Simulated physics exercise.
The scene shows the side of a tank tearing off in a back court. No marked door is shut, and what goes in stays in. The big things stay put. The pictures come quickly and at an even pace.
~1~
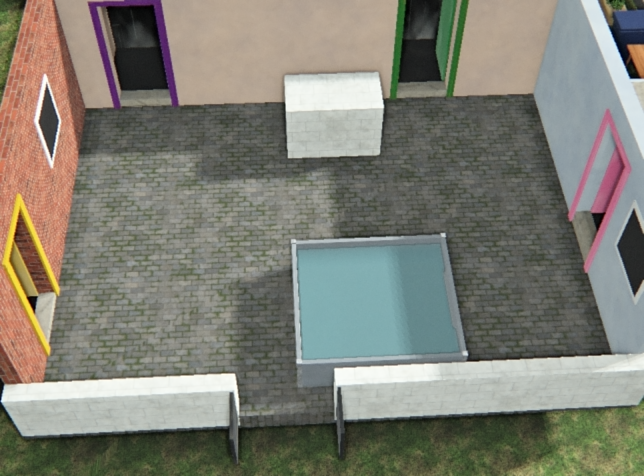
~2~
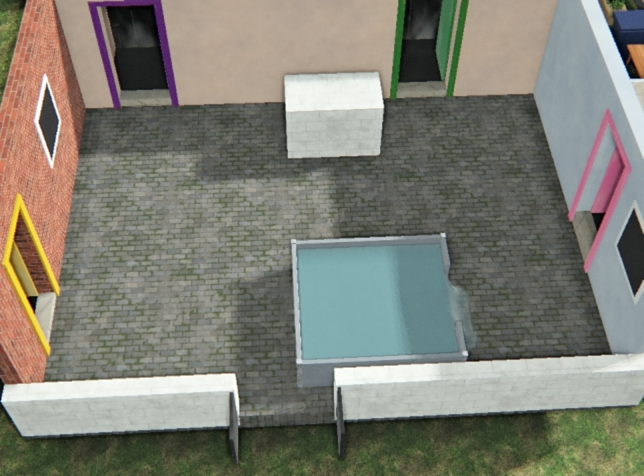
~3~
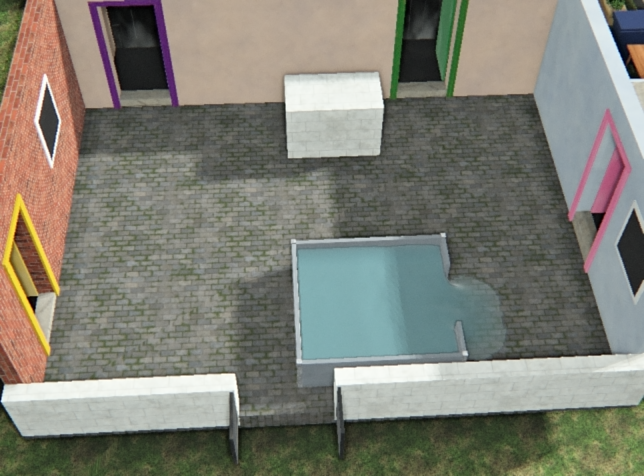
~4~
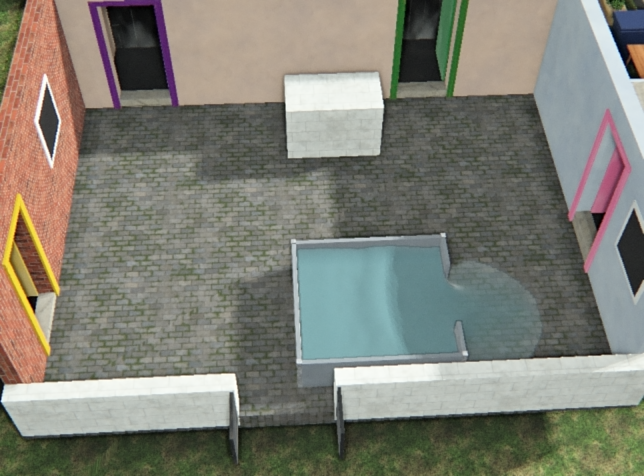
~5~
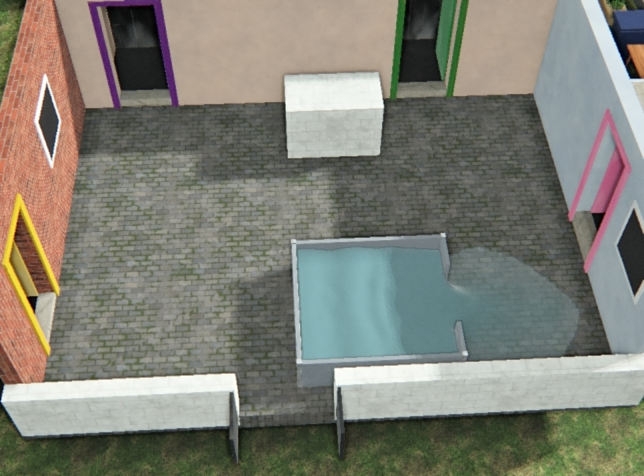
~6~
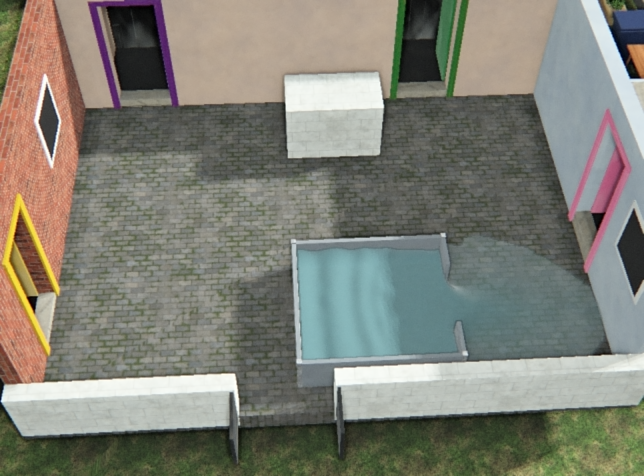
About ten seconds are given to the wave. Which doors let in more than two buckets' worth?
Yellow door - no; pink door - no; green door - no; purple door - no.
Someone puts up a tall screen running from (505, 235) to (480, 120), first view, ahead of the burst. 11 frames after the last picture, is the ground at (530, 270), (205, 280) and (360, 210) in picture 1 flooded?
Log, spots one to three: Swamped; spared; spared.
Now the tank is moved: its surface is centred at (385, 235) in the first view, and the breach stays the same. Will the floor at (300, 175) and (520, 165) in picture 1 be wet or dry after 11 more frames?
One after the other: Untouched, reached.
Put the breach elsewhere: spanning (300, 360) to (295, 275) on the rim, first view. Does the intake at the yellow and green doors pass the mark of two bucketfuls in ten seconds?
Briefly, the yellow one crosses the line and the green one remains below the line.
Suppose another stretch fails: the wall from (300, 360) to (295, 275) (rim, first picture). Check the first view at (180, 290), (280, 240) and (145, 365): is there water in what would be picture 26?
Submerged, untouched, submerged.
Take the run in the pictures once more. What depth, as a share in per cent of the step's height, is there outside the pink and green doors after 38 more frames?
Close to 60 per cent for the first one and close to 70 per cent for the second.
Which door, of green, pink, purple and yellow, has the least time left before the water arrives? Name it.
I choose the pink one.
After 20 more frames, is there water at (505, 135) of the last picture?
It'll be soaked.
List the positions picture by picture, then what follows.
In the first frame, the open tank at (375, 299) is whole and still.
In the second frame, the front is at a hidden place, out from the gap at (448, 309).
In the third frame, the front is at (499, 338), out from the gap at (447, 310).
In the fourth frame, water pours out at (447, 310) and has run to (537, 322).
In the fifth frame, the front is at (573, 321), out from the gap at (447, 310).
In the sixth frame, the front is at (604, 326), out from the gap at (447, 310).
A moment on, water covers 15 % of the floor; the yellow door not reached, the pink door wet at the sill, nothing in, the green door not reached, the purple door not reached.
Next, water covers 15 % of the floor; the yellow door not reached, the pink door wet at the sill, nothing in, the green door not reached, the purple door not reached.
Then, water covers 25 % of the floor; the yellow door not reached, the pink door wet at the sill, nothing in, the green door not reached, the purple door not reached.
Later, water covers 40 % of the floor; the yellow door not reached, the pink door wet at the sill, nothing in, the green door wet at the sill, nothing in, the purple door not reached.
In the end, water covers 65 % of the floor; the yellow door not reached, the pink door wet at the sill, nothing in, the green door wet at the sill, nothing in, the purple door wet at the sill, nothing in.
